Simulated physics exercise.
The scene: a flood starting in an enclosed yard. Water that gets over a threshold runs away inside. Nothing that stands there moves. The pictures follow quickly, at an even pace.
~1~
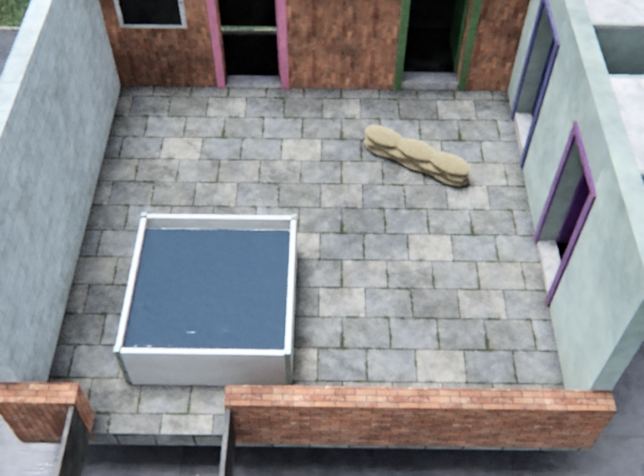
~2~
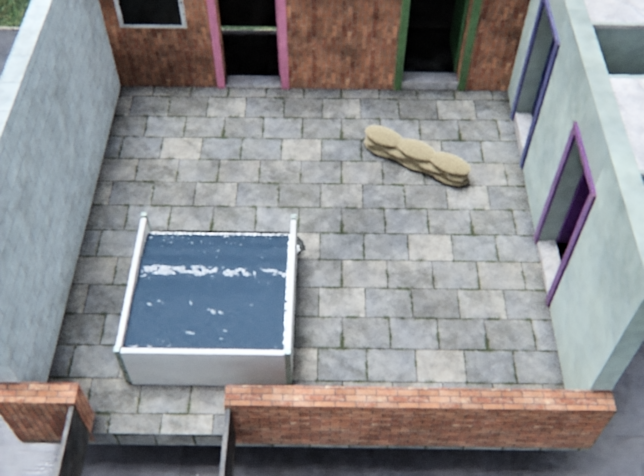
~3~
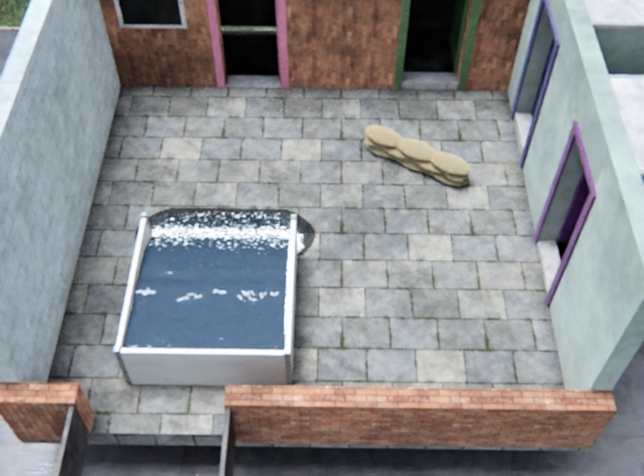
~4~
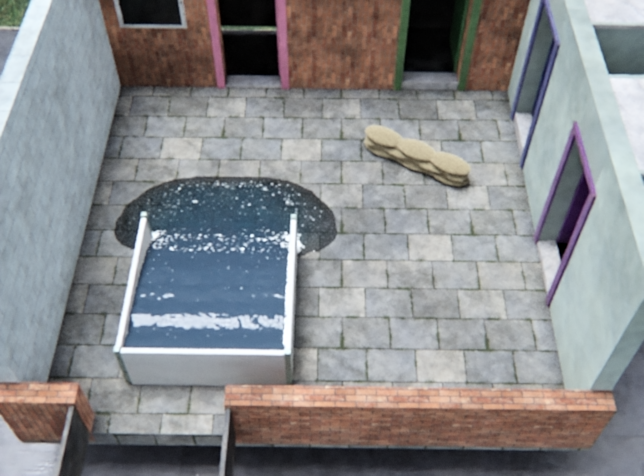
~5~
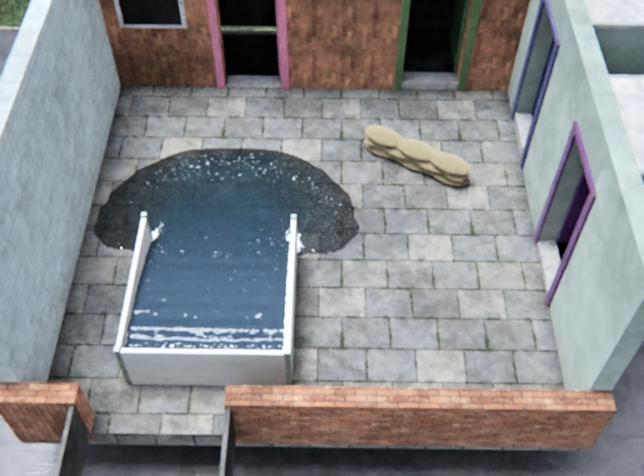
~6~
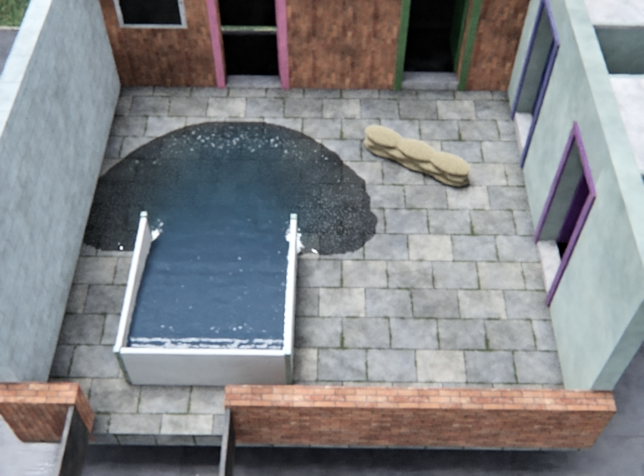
In this clip, still water sits in a white-walled tank in an enclosed paved yard, then pours out through the tank's far side, rippling inside as a dark, rounded sheet spreads across the grey paving toward the brick wall.
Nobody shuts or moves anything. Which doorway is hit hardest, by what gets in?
The pink doorway takes the most.
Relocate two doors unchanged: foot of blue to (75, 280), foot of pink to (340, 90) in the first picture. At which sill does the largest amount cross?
Most goes in at the door marked pink.
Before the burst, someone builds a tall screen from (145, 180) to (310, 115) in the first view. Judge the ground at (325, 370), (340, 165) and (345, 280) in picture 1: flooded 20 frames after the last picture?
In turn: Free of water, flooded, dry.
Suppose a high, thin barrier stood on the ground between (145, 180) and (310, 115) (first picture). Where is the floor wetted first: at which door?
The door marked green.
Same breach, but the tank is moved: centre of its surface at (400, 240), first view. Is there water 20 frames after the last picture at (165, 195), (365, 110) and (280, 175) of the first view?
In turn: Under water, covered, flooded.
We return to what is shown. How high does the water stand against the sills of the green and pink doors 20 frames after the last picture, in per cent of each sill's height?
In turn 50 and 370 per cent.
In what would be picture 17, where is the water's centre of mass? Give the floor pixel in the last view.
Around (230, 189).
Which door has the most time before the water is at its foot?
It is the purple one.
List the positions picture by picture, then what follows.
The first frame shows still water in the tank at (212, 283).
In the second frame, water pours out on the tank's far side and has run to a hidden place.
In the third frame, the front is at (308, 233), out from the gap on the tank's far side.
In the fourth frame, the front is at (134, 207), out from the gap on the tank's far side.
In the fifth frame, the front is at (177, 158), out from the gap on the tank's far side.
In the sixth frame, water pours out on the tank's far side and has run to (206, 127).
A moment on, water covers 40 % of the floor; blue door not reached, pink door some in, green door not reached, purple door not reached.
Next, water covers 45 % of the floor; blue door not reached, pink door a lot in, green door wet at the sill, nothing in, purple door not reached.
Then, water covers 60 % of the floor; blue door wet at the sill, nothing in, pink door a lot in, green door wet at the sill, nothing in, purple door not reached.
Later, water covers 85 % of the floor; blue door wet at the sill, nothing in, pink door a lot in, green door wet at the sill, nothing in, purple door wet at the sill, nothing in.
In the end, water covers 95 % of the floor; blue door wet at the sill, nothing in, pink door a lot in, green door wet at the sill, nothing in, purple door wet at the sill, nothing in; the pink door has let in the most.
